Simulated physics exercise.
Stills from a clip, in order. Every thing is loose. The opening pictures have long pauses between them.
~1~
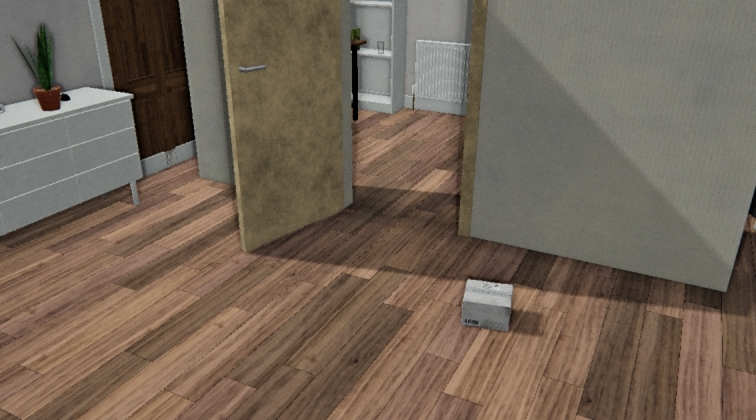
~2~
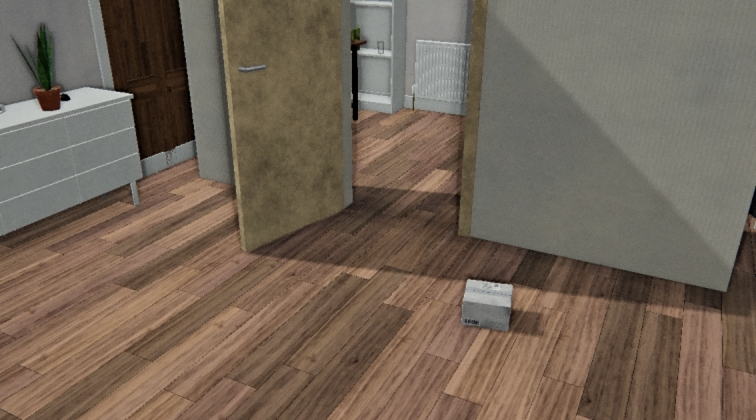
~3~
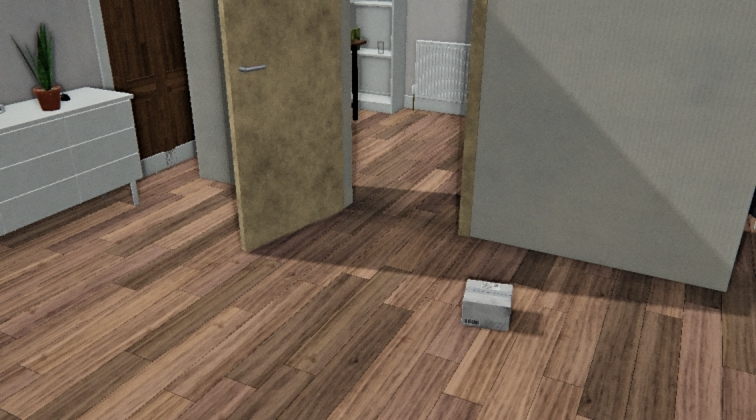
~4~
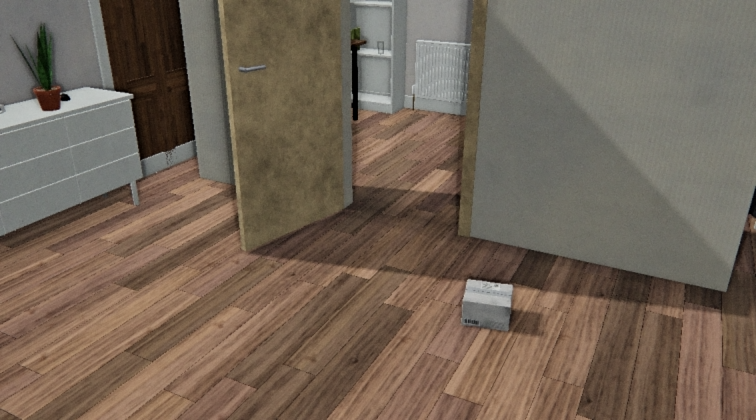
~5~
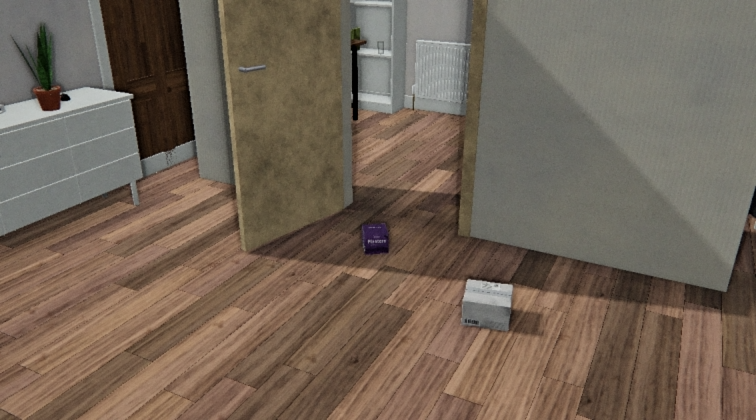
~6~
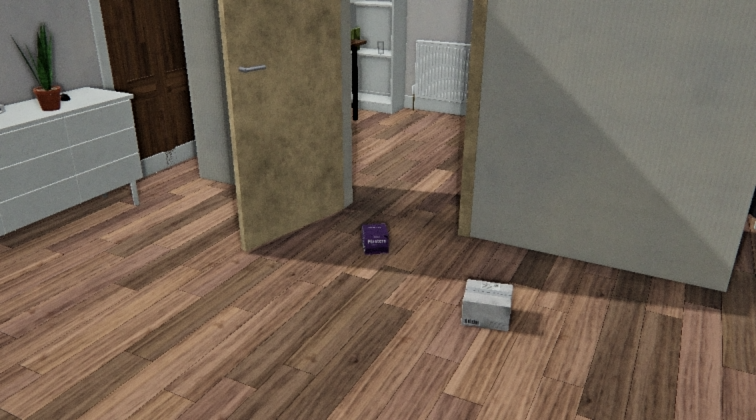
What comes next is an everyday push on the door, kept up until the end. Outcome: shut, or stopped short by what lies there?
Shut.
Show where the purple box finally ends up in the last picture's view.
At about (453, 208).
Then, 1.10 s after the last picture, door at 40°; purple box slid about its own width near (390, 236).
Then, 1.40 s after the last picture, door at 14°; purple box slid well along near (426, 225).
At rest, door at 0°; moved from the start, purple box; white parcel in place. Seen from the same camera at the end, purple box near (453, 208).
